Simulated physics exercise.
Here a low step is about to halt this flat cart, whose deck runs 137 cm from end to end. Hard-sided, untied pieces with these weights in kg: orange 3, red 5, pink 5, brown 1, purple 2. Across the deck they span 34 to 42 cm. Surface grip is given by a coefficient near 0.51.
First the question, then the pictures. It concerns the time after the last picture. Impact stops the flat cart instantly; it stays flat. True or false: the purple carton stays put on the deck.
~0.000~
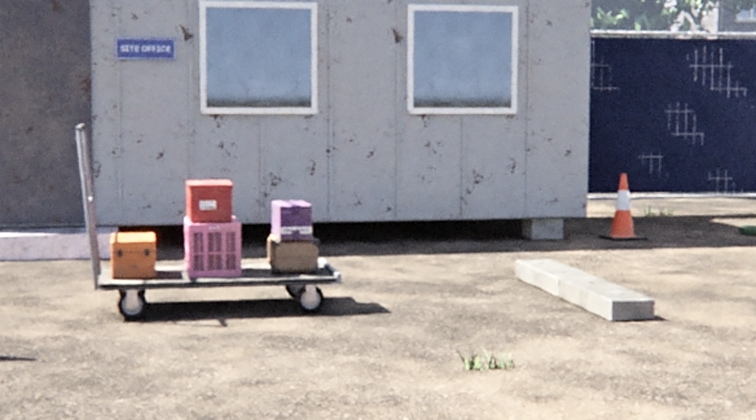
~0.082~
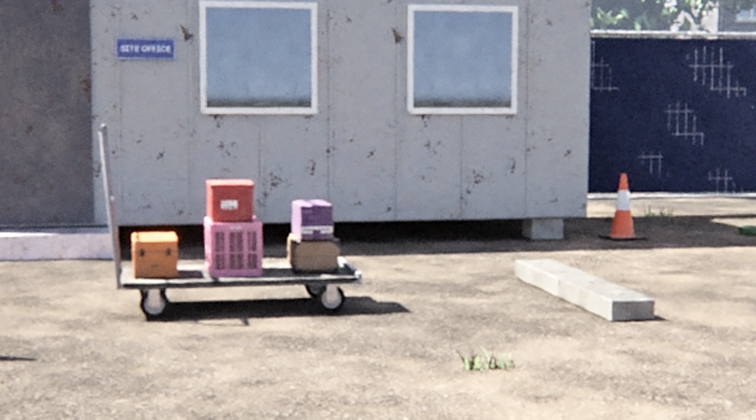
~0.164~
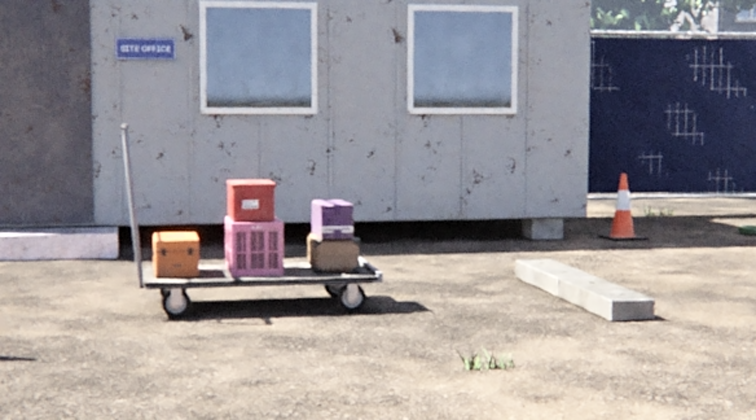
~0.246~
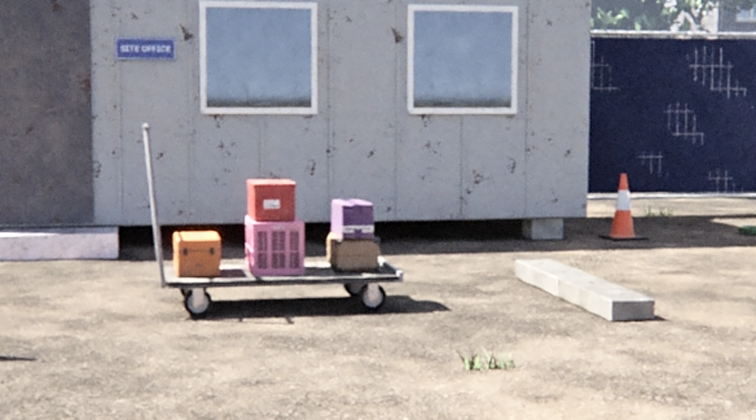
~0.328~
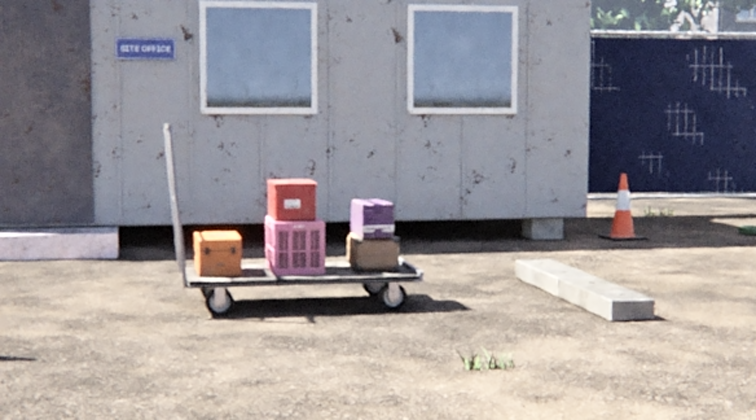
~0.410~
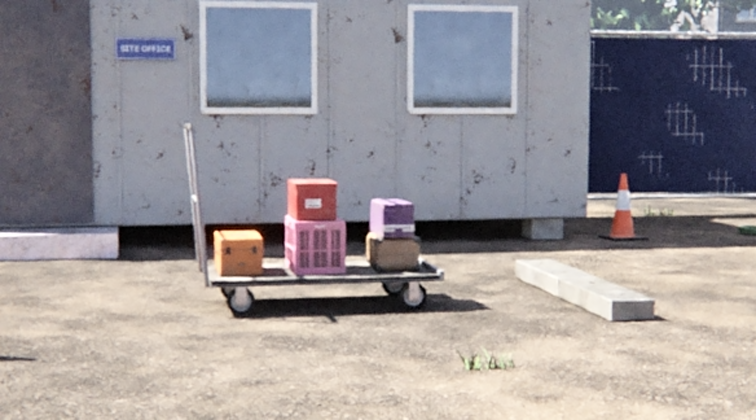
False.
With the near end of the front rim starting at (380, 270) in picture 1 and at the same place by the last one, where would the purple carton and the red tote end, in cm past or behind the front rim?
Neither reaches the rim: Purple stops 20 cm short and red stops 70 cm short.
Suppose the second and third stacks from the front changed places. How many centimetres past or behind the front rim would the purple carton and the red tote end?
You'd get purple sitting 30 cm beyond the rim and red sitting 100 cm back from it.
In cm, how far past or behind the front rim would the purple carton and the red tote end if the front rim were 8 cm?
Purple 20 past, red 50 behind.
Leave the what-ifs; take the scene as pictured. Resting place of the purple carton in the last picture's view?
End point: About (621, 279) px.
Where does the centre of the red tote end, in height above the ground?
Height: Roughly 65 centimetres.
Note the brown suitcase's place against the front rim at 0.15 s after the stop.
Behind the rim, near 15 cm.
After 1.02 s the deck stops.
After 1.42 s the purple carton is 10 cm past the rim, tilted 65°, near (587, 233) in the last picture's view.
After 1.82 s the purple carton is 30 cm past the rim, tilted 170°, near (614, 274) in the last picture's view.
Final state at 2.1 s, past the rim, purple carton; behind it, orange toolbox, red tote, pink crate and brown suitcase.
